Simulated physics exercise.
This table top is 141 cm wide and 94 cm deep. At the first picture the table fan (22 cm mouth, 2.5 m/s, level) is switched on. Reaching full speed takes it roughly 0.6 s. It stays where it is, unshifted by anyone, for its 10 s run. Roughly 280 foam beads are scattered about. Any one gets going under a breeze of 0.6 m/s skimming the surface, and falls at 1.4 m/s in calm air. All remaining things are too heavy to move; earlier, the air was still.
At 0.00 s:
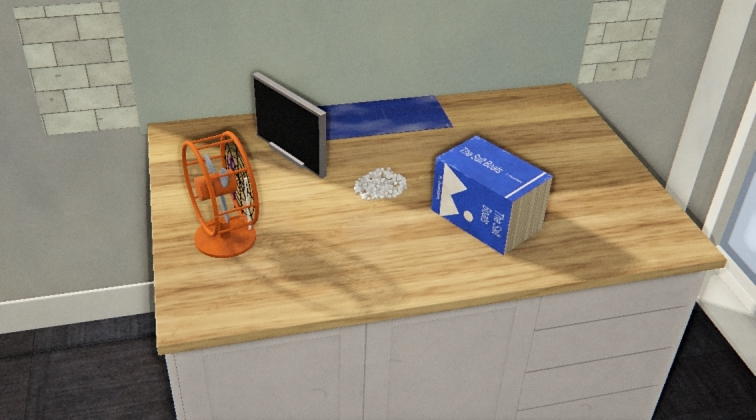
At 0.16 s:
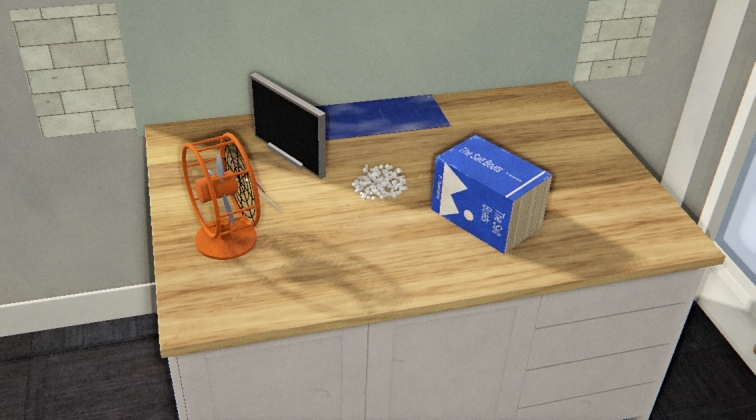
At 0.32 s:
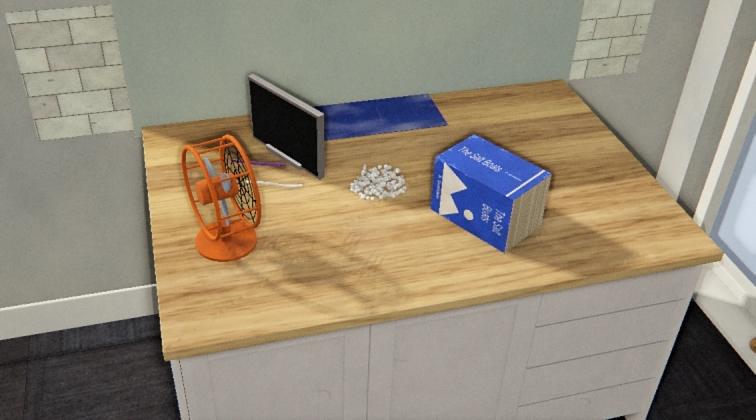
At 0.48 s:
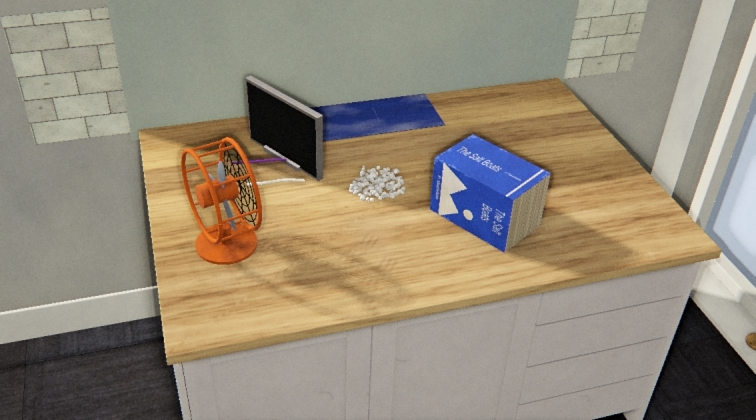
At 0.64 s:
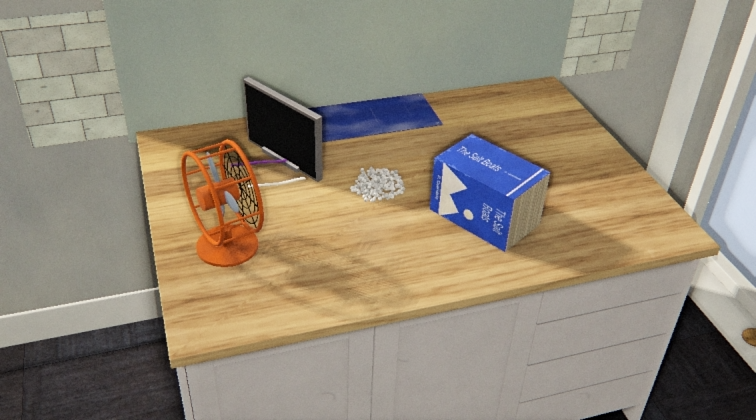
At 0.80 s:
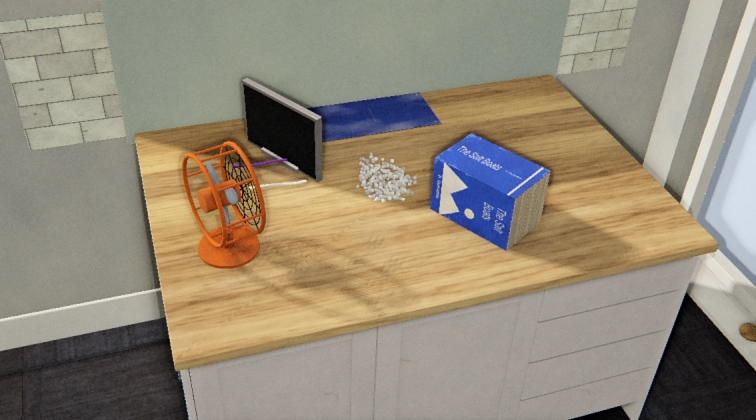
On a wooden table top, an orange fan facing a pile of white foam beads, the beads lying still, then spreading slightly.
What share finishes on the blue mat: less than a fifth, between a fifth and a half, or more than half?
Of the foam beads, between a fifth and a half end on the blue mat.
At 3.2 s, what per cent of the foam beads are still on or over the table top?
I'd say close to 60 % are still there.
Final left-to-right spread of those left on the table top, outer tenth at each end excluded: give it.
About 50 cm.
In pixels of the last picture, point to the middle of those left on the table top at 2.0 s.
The middle ends up close to (393, 102).
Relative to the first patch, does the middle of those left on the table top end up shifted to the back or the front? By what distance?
I'd say toward the rear end, by something like 45 centimetres.
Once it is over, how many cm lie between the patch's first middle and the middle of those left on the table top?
The middle is roughly 45 cm from where it started.
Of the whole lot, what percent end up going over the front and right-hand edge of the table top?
Roughly 0 % front, roughly 40 % right-hand.
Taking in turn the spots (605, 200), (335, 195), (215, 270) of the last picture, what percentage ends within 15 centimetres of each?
Taking the spots one by one, around 0 %, 0 % and 0 %.
After 2.0 s, 38 % are on the blue mat; the middle of those still in play is near (393, 102); 41 % have settled or left.
After 3.2 s, 38 % are on the blue mat; the middle of those still in play is near (379, 102); 85 % have settled or left.
After 5.5 s, 38 % are on the blue mat; the middle of those still in play is near (373, 107); 89 % have settled or left.
After 10.0 s, at the end, 38 % are on the blue mat; the middle of those still in play is near (373, 107).
